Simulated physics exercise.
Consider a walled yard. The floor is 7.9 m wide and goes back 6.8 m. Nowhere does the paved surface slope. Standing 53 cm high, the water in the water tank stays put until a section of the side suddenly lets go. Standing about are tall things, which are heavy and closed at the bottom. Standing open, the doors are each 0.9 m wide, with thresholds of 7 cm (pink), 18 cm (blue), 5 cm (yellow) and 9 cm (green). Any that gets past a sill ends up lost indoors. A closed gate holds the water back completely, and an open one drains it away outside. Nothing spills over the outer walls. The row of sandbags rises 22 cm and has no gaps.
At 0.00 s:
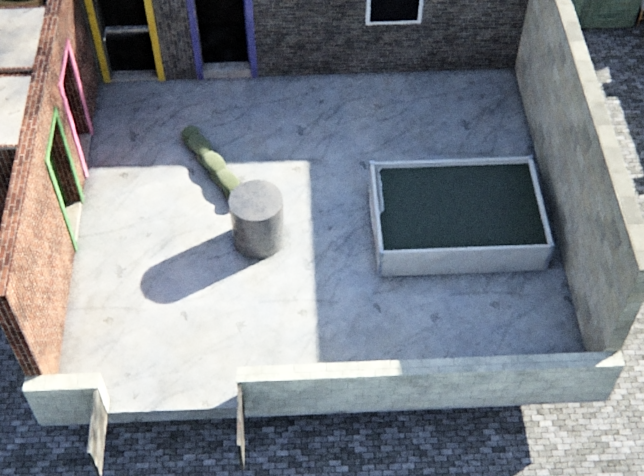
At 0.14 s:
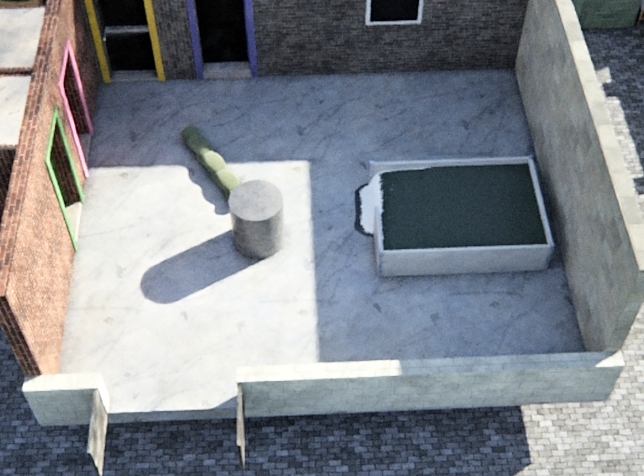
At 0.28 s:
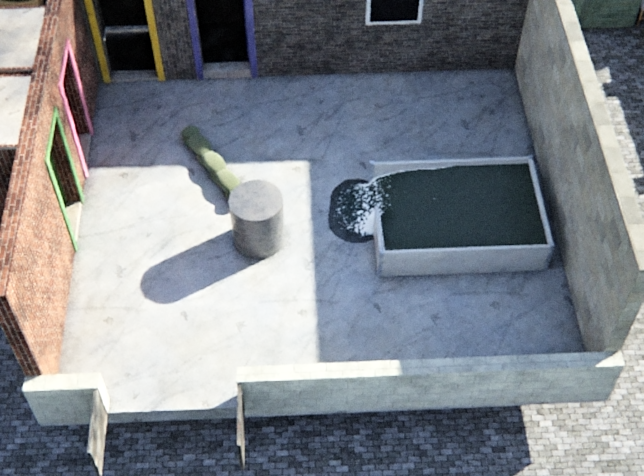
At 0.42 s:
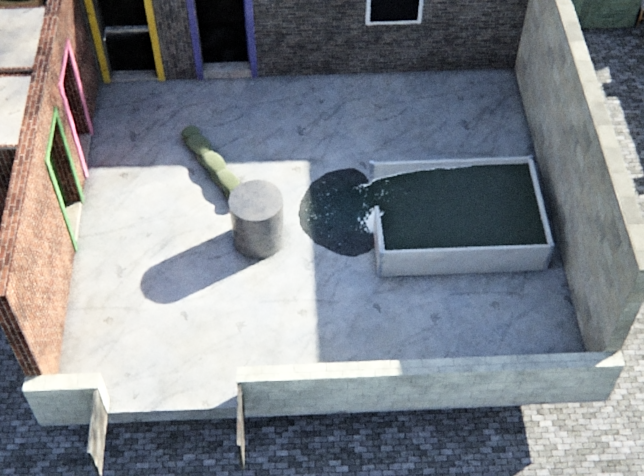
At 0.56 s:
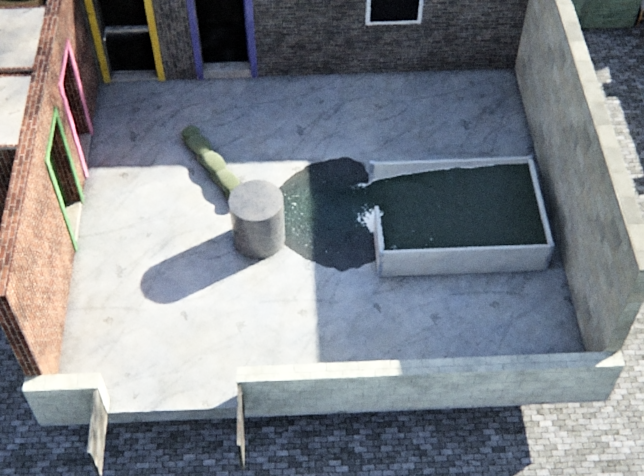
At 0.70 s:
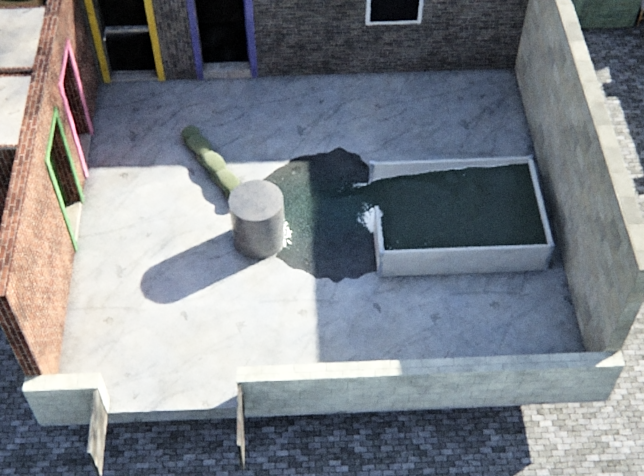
Dark green water pouring from the left side of a rectangular tank, spreading across a walled yard's pale floor to a cylinder.
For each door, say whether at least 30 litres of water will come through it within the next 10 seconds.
As I see it, my guess is the pink door lets through less than the limit; my guess is the blue door lets through less than the limit; my guess is the yellow door lets through more than the limit; my guess is the green door lets through less than the limit.
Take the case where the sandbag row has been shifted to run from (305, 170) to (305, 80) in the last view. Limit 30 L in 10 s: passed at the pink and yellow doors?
At the pink door the limit is exceeded, and at the yellow door it is exceeded.
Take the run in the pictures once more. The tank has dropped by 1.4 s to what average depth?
42 cm.
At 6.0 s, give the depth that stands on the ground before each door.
You'd get pink at 6 cm, blue at 12 cm, yellow at 9 cm, and green at 8 cm.
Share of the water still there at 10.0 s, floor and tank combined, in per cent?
90 %.
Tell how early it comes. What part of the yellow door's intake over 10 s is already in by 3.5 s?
I'd say close to 5 percent.
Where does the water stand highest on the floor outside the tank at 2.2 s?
Roughly (285, 227).
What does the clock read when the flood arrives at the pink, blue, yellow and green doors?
Pink = 3.8 s, blue = 2.4 s, yellow = 2.6 s, green = 2.2 s.
After 1.4 s water covers 15 % of the floor and is deepest (28 cm) near (253, 203); pink door not reached, blue door not reached, yellow door not reached, green door not reached.
After 2.2 s water covers 25 % of the floor and is deepest (30 cm) near (285, 227); pink door not reached, blue door not reached, yellow door not reached, green door 1 cm at the sill, 0 L in.
After 3.5 s water covers 45 % of the floor and is deepest (22 cm) near (253, 203); pink door not reached, blue door 22 cm at the sill, 6 L in, yellow door 8 cm at the sill, 4 L in, green door 6 cm at the sill, 0 L in.
After 6.0 s water covers 70 % of the floor and is deepest (16 cm) near (253, 203); pink door 6 cm at the sill, 0 L in, blue door 12 cm at the sill, 14 L in, yellow door 9 cm at the sill, 27 L in, green door 8 cm at the sill, 0 L in.
After 10.0 s water covers 90 % of the floor and is deepest (10 cm) near (253, 203); pink door 5 cm at the sill, 0 L in, blue door 7 cm at the sill, 15 L in, yellow door 8 cm at the sill, 71 L in, green door 3 cm at the sill, 0 L in.
